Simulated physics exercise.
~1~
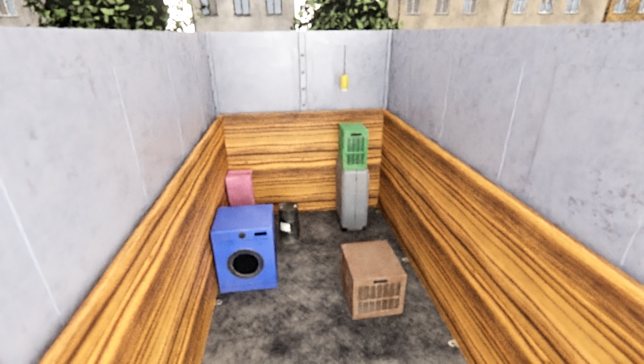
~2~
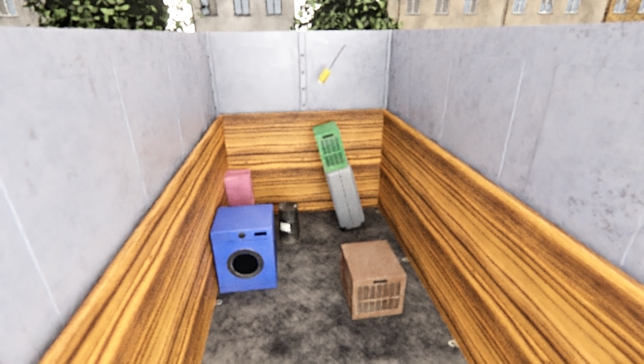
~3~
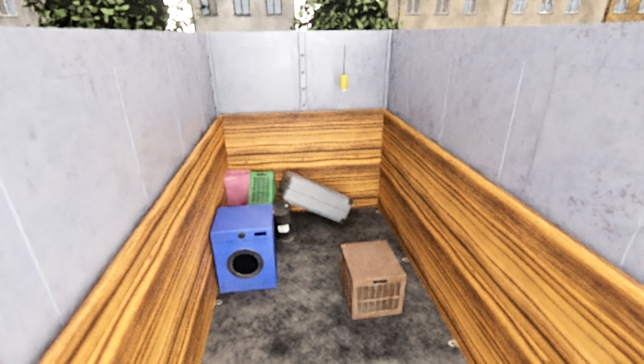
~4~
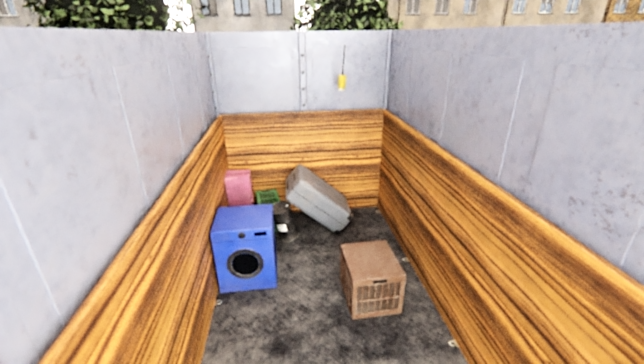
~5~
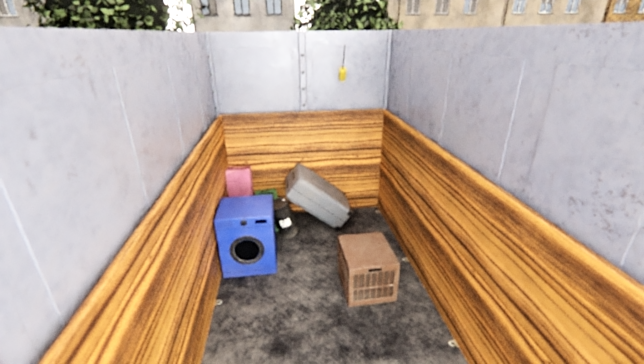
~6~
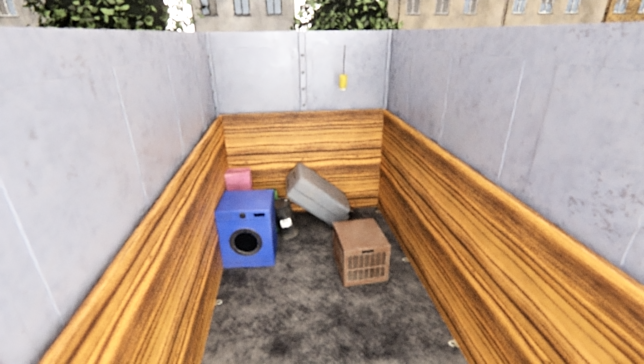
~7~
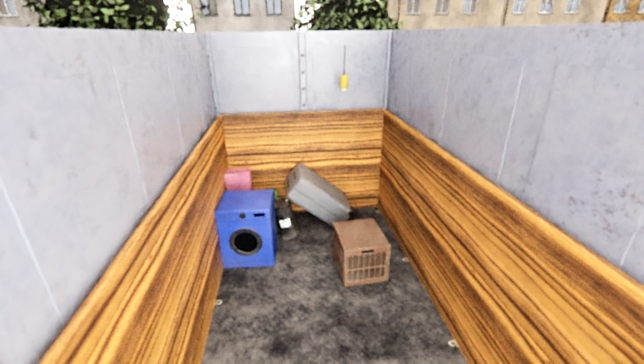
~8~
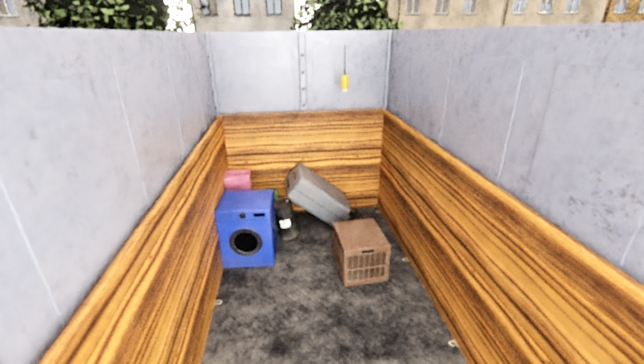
Grey case toppling left in a van bay, green chest falling off it, then blue appliance and brown chest sliding forwards and stopping.
